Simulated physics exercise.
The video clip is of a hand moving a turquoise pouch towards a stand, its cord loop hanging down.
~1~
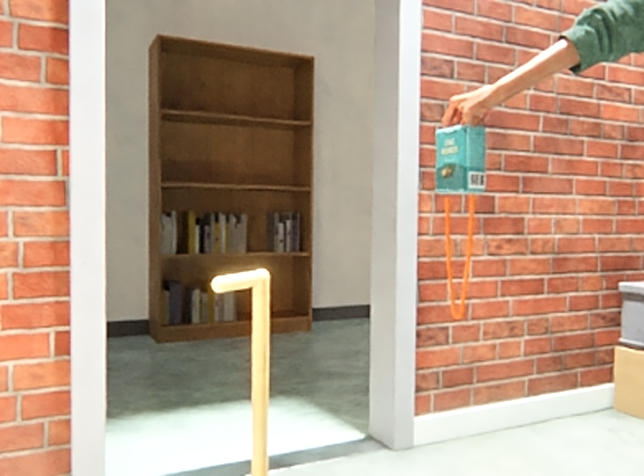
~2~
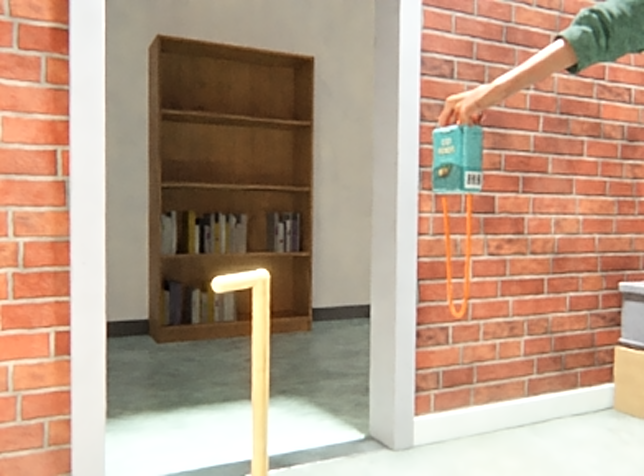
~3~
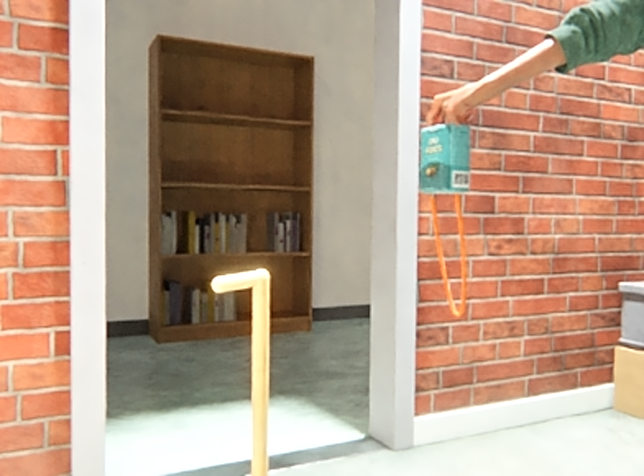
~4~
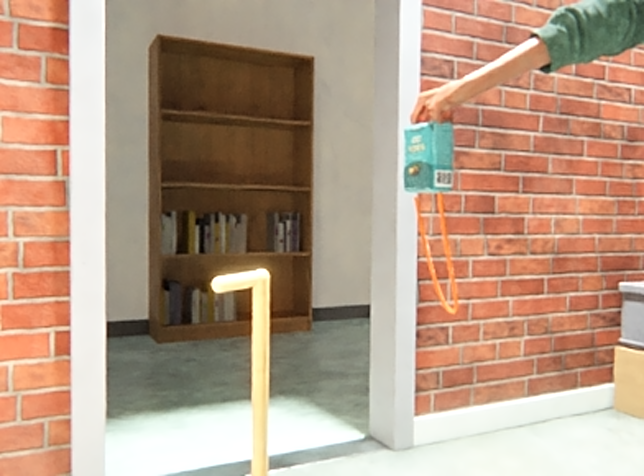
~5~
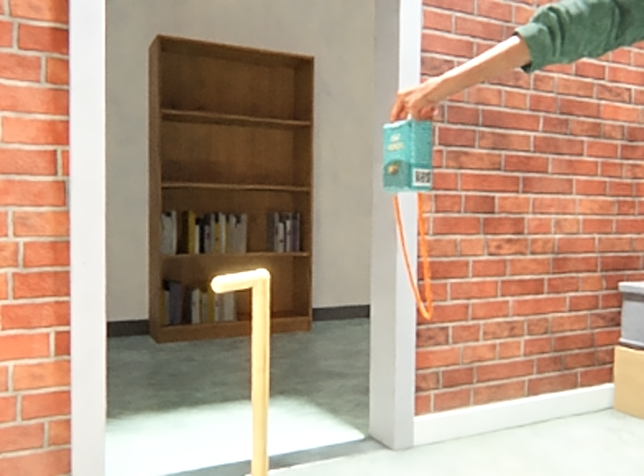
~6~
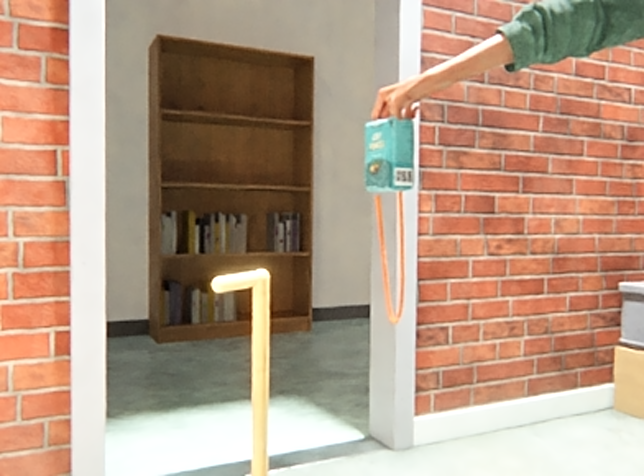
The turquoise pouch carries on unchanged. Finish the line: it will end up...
It will end up past and free.
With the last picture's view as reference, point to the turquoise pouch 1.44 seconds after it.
(111, 138).
Then, 0.70 s after the last picture, pouch over the post near (269, 148).
Then, 1.44 s after the last picture, pouch past the post near (111, 138).
At rest, pouch past the post near (70, 135). The turquoise pouch comes away clean.
